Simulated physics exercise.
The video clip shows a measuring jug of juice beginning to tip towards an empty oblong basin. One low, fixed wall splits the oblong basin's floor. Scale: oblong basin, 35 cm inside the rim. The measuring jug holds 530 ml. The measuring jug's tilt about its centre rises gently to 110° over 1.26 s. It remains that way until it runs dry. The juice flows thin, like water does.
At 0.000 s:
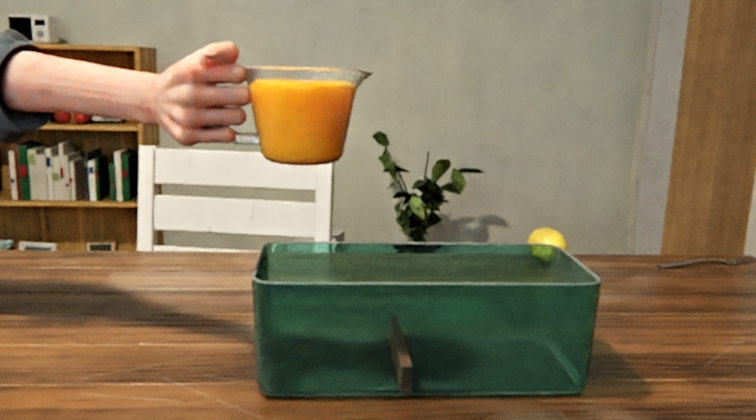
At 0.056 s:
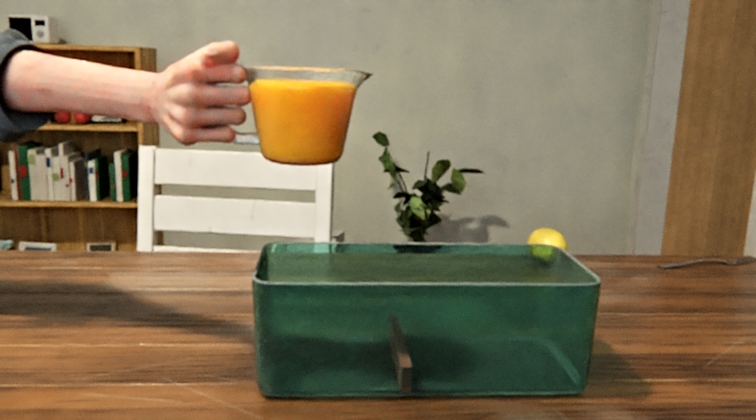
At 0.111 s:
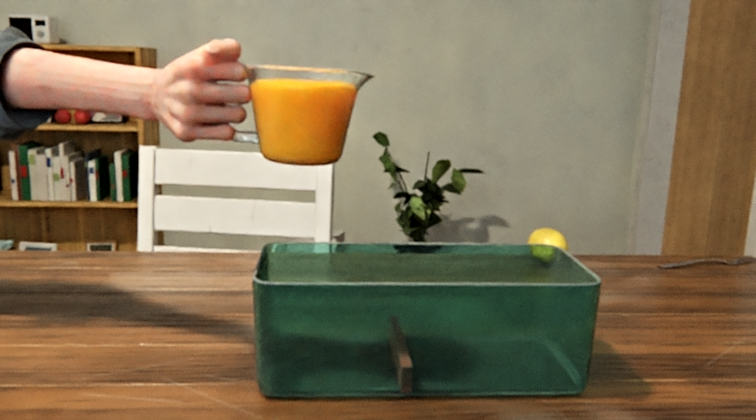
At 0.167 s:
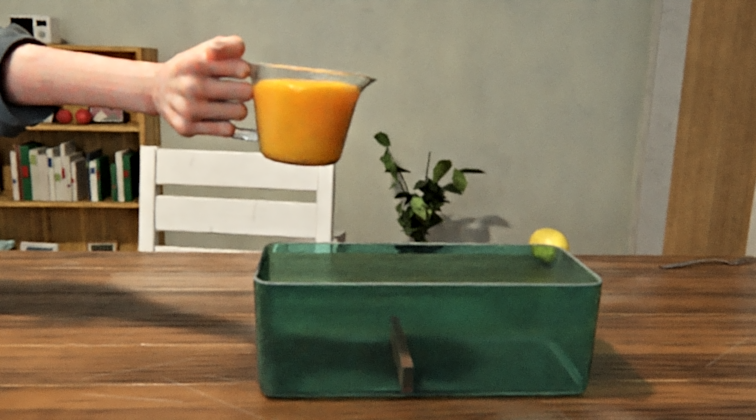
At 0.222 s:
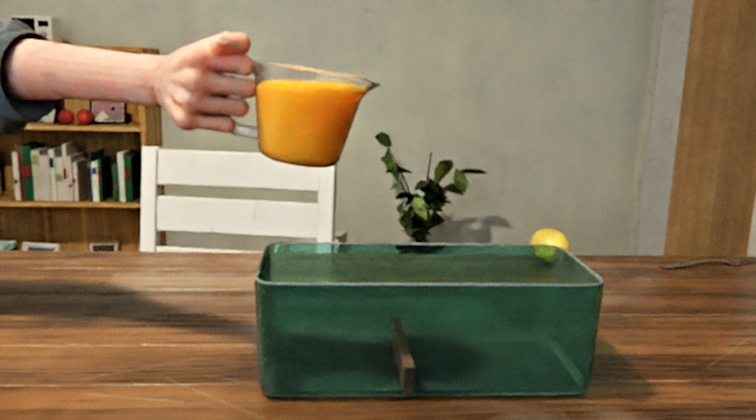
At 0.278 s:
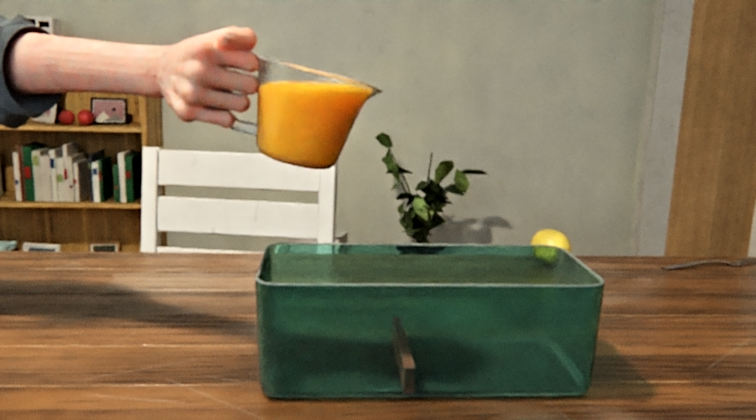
To begin with, a hand at the left holds a clear measuring jug of orange juice level above an empty green oblong basin on a wooden table. The hand then gradually tilts the jug slightly to the right, its spout dipping a little, while the juice shifts towards the spout and stays inside.
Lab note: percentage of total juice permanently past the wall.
Approx. 78 %.
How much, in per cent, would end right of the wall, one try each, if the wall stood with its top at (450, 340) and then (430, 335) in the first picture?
First 15, then 50 per cent.
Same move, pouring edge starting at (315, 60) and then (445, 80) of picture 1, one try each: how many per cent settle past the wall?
15 then 90 %.
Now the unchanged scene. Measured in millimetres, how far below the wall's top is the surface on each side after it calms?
Roughly 24 mm on the left side and roughly 14 mm on the right.
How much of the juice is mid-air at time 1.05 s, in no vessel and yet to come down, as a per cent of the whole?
In-air share: About 10 %.
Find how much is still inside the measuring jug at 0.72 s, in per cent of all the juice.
Fraction remaining: Approx. 60 per cent.
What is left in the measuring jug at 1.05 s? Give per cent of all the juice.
I'd say some 7 per cent remains.
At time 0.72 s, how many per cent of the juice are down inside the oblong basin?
Some 14 per cent.
By 0.72 s the tilt is 68° and 61 per cent is still to pour, 0 is left of the wall and 14 right of it.
By 1.05 s the tilt is 103° and 7 per cent is still to pour, 9 is left of the wall and 73 right of it.
By 1.39 s the tilt is 110° and 0 per cent is still to pour, 19 is left of the wall and 79 right of it.
By 1.76 s the tilt is 110° and 0 per cent is still to pour, 21 is left of the wall and 78 right of it.
At rest 21 per cent lies left of the wall, 78 right of it and 1 outside.
